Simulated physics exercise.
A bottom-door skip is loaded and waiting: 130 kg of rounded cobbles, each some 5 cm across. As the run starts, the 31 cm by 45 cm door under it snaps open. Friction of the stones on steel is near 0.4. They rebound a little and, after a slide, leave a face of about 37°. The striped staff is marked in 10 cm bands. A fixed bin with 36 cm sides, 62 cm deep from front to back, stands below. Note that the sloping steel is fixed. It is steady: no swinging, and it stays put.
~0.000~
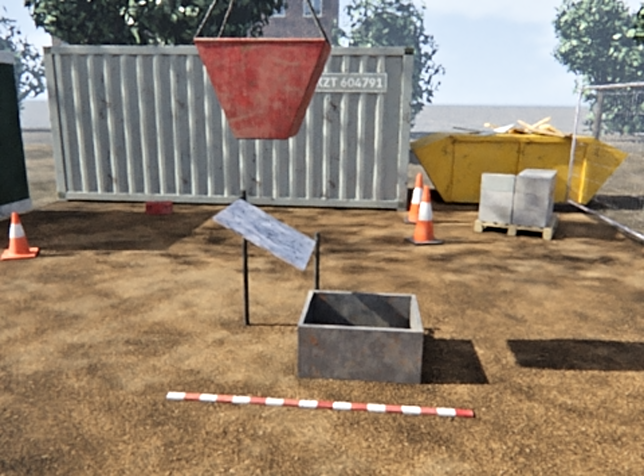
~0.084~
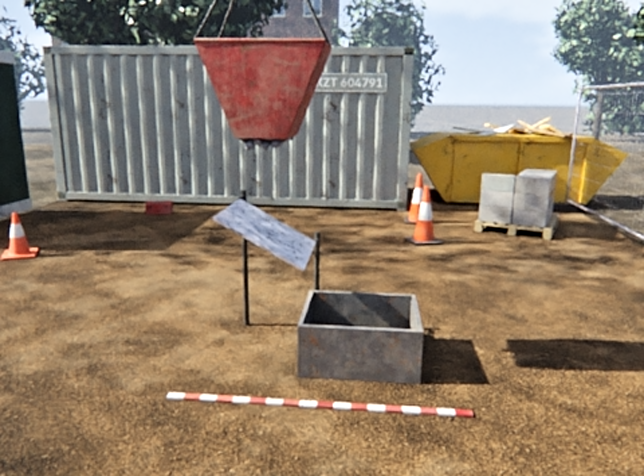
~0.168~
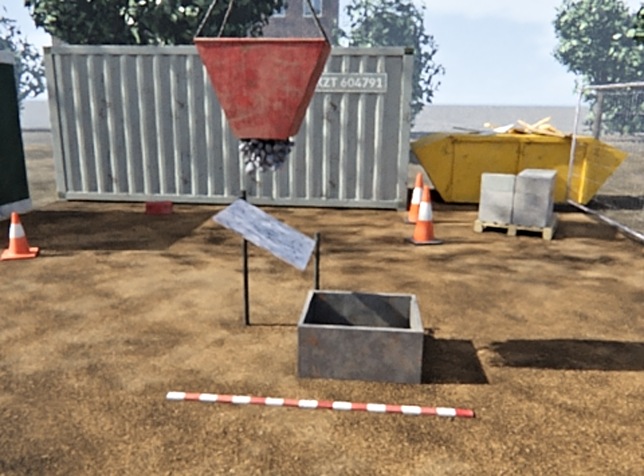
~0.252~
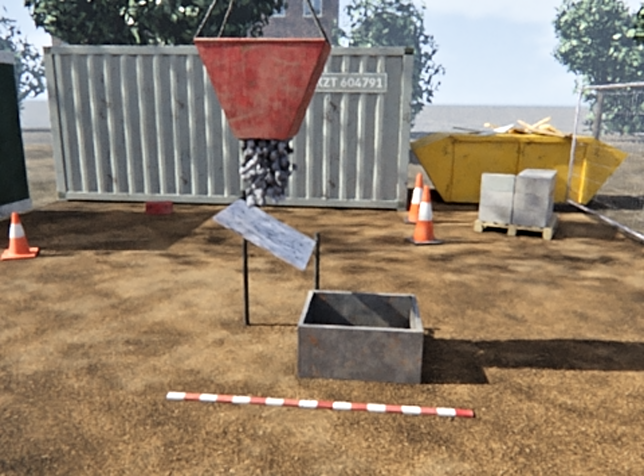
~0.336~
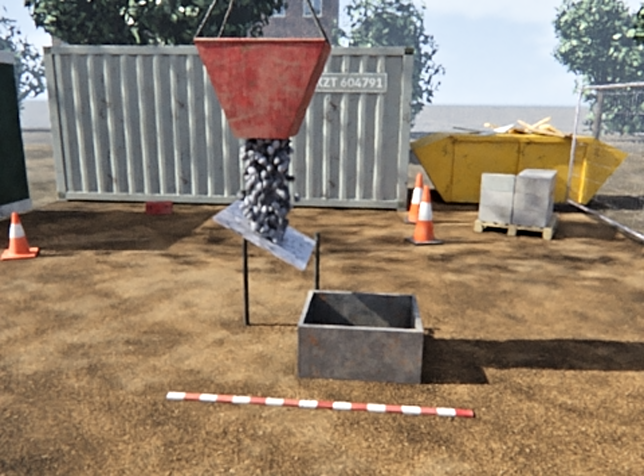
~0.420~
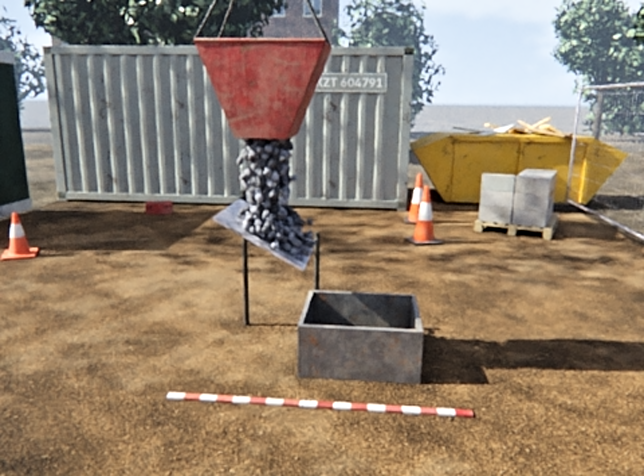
A hanging red skip drops grey stones from its bottom onto a tilted board below.
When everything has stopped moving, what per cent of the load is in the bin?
About 61 per cent.
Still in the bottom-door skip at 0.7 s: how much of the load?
Roughly 0 per cent still sits inside.
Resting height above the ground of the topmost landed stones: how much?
The topmost stones rest about 28 cm above the ground.
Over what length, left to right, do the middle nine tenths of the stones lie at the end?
Spread, left to right, approx 100 cm.
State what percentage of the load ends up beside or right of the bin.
Near 35 in a hundred.
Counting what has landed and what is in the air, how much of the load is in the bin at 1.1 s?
Share: Around 50 %.
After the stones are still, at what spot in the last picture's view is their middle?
Around (381, 348).
After 0.7 s, 2 % in the bottom-door skip, 42 % on the steel, 26 % falling or lying left of the bin, 22 % falling or lying in the bin, 7 % falling or lying beside or right of the bin; the stones farthest right are at (404, 336).
After 1.1 s, 0 % in the bottom-door skip, 13 % on the steel, 6 % falling or lying left of the bin, 51 % falling or lying in the bin, 29 % falling or lying beside or right of the bin; the stones farthest right are at (459, 347).
After 1.7 s, 0 % in the bottom-door skip, 4 % falling or lying left of the bin, 61 % falling or lying in the bin, 36 % falling or lying beside or right of the bin; the stones farthest right are at (531, 359).
After 2.6 s, 0 % in the bottom-door skip, 4 % falling or lying left of the bin, 61 % falling or lying in the bin, 35 % falling or lying beside or right of the bin; the stones farthest right are at (554, 362).
After 4.5 s, 0 % in the bottom-door skip, 4 % left of the bin, 61 % in the bin, 35 % beside or right of the bin; the stones farthest right are at (554, 362).
